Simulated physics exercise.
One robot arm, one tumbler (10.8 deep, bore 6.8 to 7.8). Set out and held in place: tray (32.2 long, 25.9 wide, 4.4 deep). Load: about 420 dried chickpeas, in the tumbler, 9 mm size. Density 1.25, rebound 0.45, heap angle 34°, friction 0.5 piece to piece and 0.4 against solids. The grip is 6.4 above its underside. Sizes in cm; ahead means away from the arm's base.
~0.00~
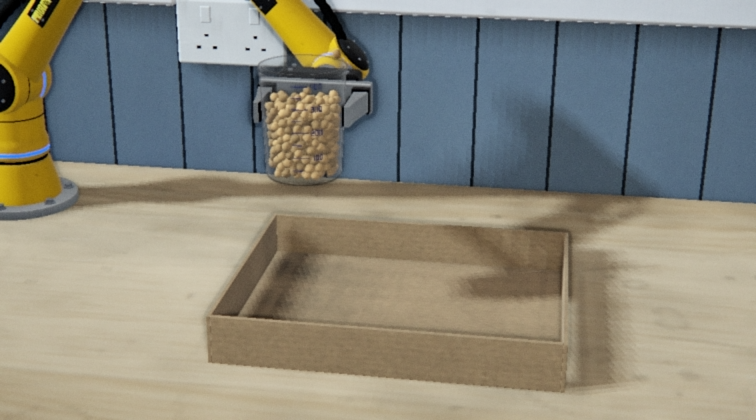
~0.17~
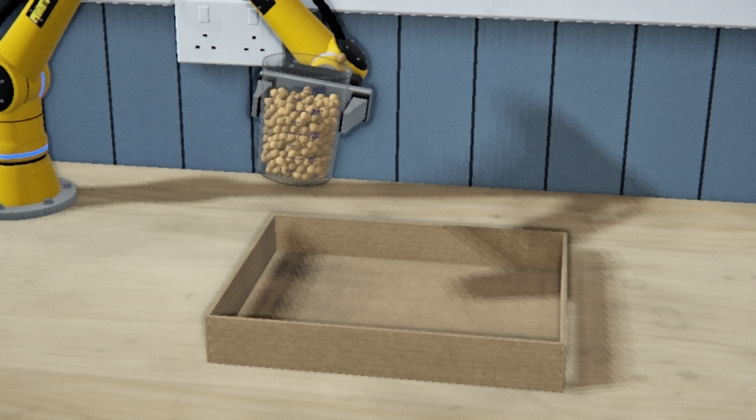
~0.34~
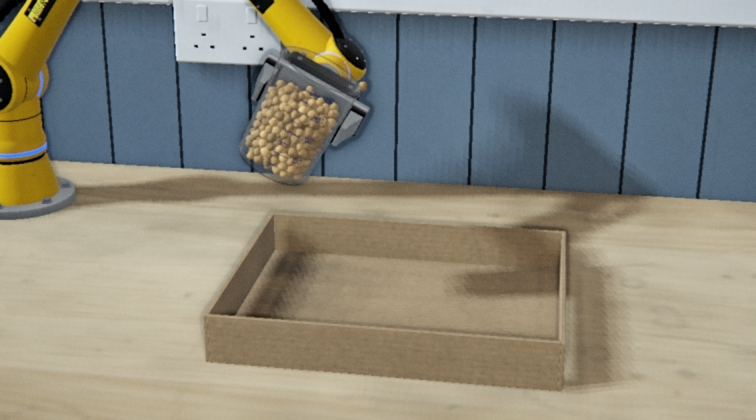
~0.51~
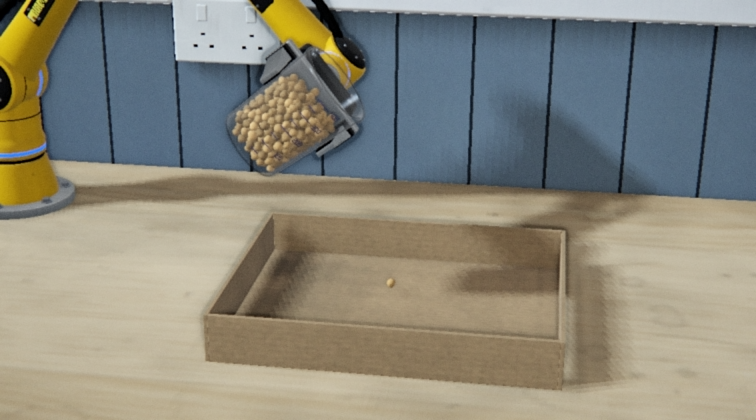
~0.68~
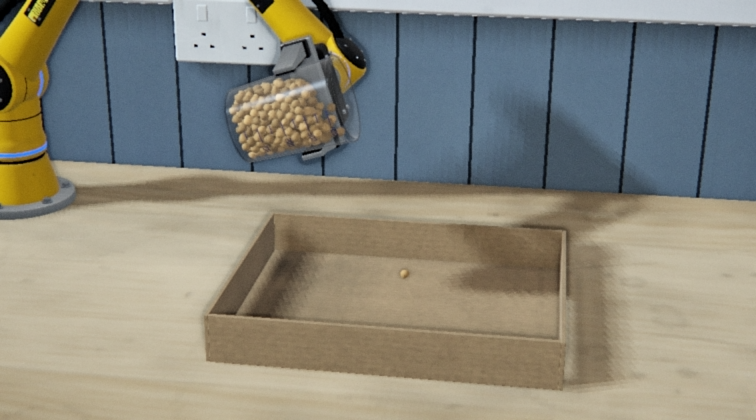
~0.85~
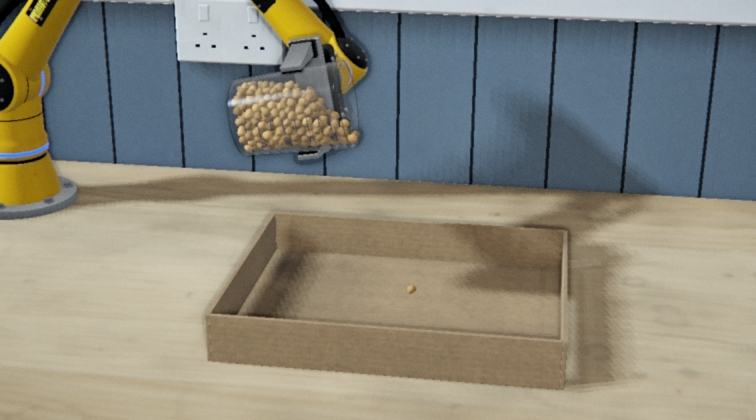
A yellow robot arm tilts a clear tumbler of chickpeas, and one drops into the tray.
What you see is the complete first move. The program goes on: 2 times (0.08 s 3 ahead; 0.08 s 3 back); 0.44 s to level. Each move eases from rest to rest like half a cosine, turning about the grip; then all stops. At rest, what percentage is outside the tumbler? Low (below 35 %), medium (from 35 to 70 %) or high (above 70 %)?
A medium share, from 35 to 70 %, ends outside the tumbler.
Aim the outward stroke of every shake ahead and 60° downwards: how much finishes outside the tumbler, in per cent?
About 15 per cent.
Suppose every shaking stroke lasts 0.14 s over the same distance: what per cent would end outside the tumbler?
Then about 30 per cent.
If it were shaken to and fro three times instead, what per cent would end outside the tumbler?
Then about 60 per cent.
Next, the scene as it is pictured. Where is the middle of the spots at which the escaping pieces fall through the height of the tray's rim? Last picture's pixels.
Around (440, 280).
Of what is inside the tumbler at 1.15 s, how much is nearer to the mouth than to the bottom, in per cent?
Roughly 75 per cent.
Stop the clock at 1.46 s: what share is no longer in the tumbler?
Some 55 per cent.
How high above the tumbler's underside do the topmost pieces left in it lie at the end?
Roughly 6.5 cm.
By 1.15 s, tilted 80° forward, highest piece 21 above the table; 264 in the tumbler, 124 in the tray, 34 in flight or on a rim.
By 1.46 s, tilted 21° forward, highest piece 23 above the table; 221 in the tray, 198 in the tumbler, 3 in flight or on a rim.
By 1.81 s, level, highest piece 21 above the table; 224 in the tray, 198 in the tumbler.
By 2.86 s, level, highest piece 21 above the table; 224 in the tray, 198 in the tumbler.
Final count, 224 in the tray, 198 in the tumbler. That is 53 % outside the tumbler.
